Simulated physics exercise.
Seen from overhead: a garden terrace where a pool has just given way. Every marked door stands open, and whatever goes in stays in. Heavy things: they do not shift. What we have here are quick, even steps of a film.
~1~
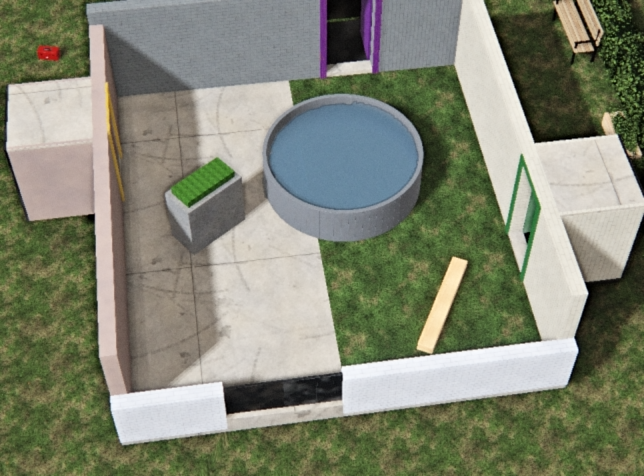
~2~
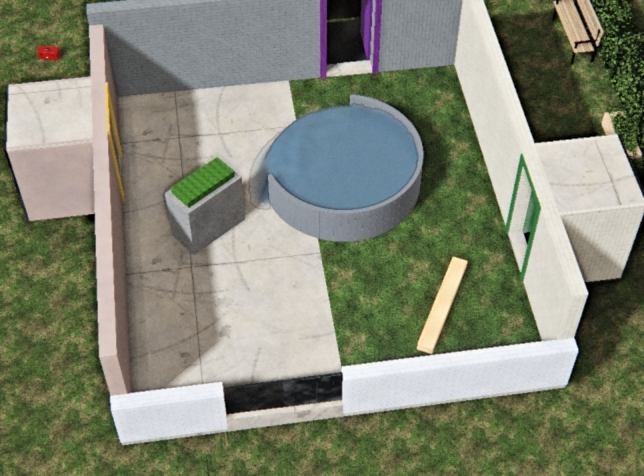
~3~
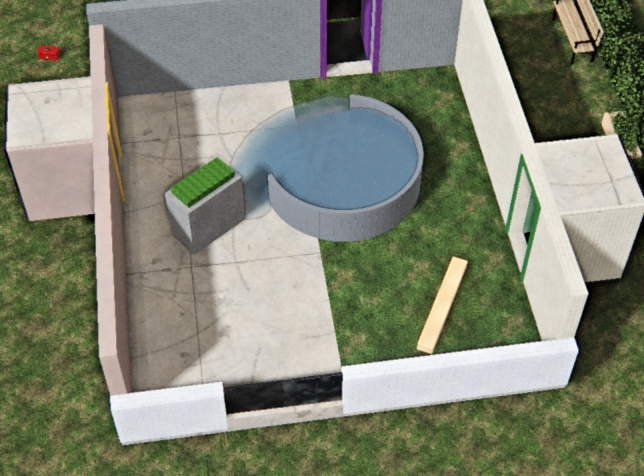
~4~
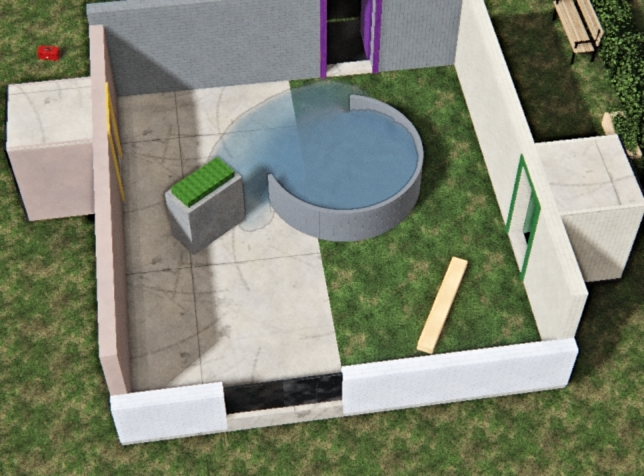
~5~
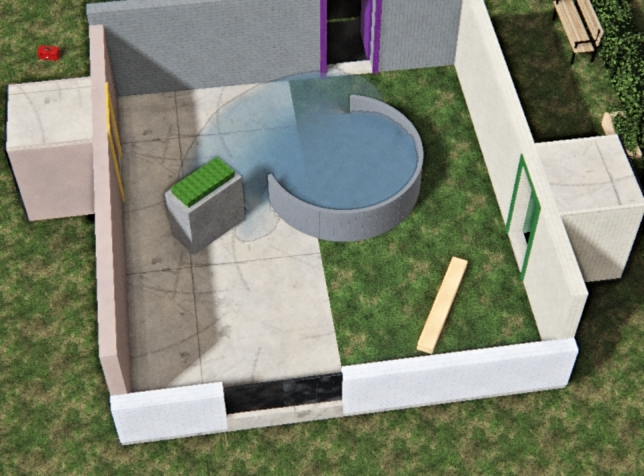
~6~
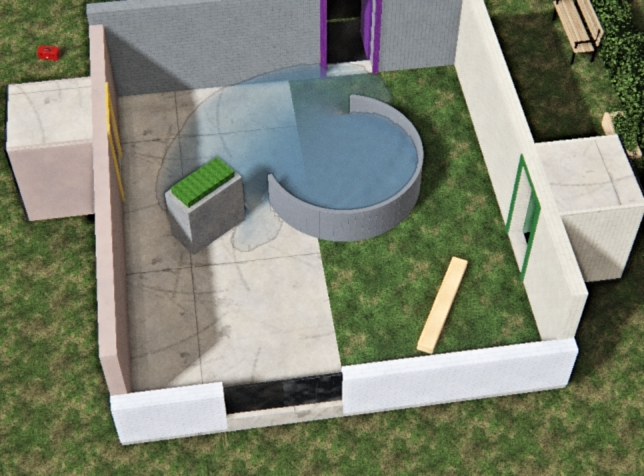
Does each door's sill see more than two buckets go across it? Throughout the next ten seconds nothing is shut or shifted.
The sill of the purple door does. The sill of the yellow door does. The sill of the green door does not.
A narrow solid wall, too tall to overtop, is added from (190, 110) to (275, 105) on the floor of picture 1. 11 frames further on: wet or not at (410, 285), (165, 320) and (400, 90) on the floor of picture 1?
Reading the points as listed, I get left untouched, then left untouched, then deluged.
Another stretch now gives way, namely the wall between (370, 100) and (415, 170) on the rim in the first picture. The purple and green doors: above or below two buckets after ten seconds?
Well, the purple door gets more, but the green door gets more.
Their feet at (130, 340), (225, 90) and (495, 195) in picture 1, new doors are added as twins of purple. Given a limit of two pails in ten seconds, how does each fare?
Taking each in turn: Runs below, then runs above, then runs below.
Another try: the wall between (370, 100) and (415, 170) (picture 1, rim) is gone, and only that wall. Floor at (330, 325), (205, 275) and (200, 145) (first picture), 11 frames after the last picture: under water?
Sequence of results: Missed by the flood, missed by the flood, missed by the flood.
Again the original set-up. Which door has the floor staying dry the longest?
Result: The door marked green.
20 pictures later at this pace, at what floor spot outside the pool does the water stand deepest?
Check roughly (198, 217).
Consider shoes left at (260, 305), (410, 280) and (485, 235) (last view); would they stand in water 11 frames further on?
Result, in order: Waterlogged / unflooded / unflooded.
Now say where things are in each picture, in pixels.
The first picture shows still water in the pool at (343, 154).
In the second picture, water pours out on the pool's far side and has run to (259, 206).
In the third picture, water pours out on the pool's far side and has run to a hidden place.
In the fourth picture, water pours out on the pool's far side and has run to (355, 89).
In the fifth picture, water pours out on the pool's far side and has run to (355, 75).
In the sixth picture, the front is at (371, 74), out from the gap on the pool's far side.
A moment on, water covers 35 % of the floor; the purple door over two buckets in, the yellow door under two buckets in, the green door not reached.
Next, water covers 40 % of the floor; the purple door over two buckets in, the yellow door over two buckets in, the green door not reached.
Then, water covers 50 % of the floor; the purple door over two buckets in, the yellow door far over two buckets in, the green door not reached.
Later, water covers 80 % of the floor; the purple door over two buckets in, the yellow door far over two buckets in, the green door not reached.
In the end, water covers 100 % of the floor; the purple door over two buckets in, the yellow door far over two buckets in, the green door under two buckets in.
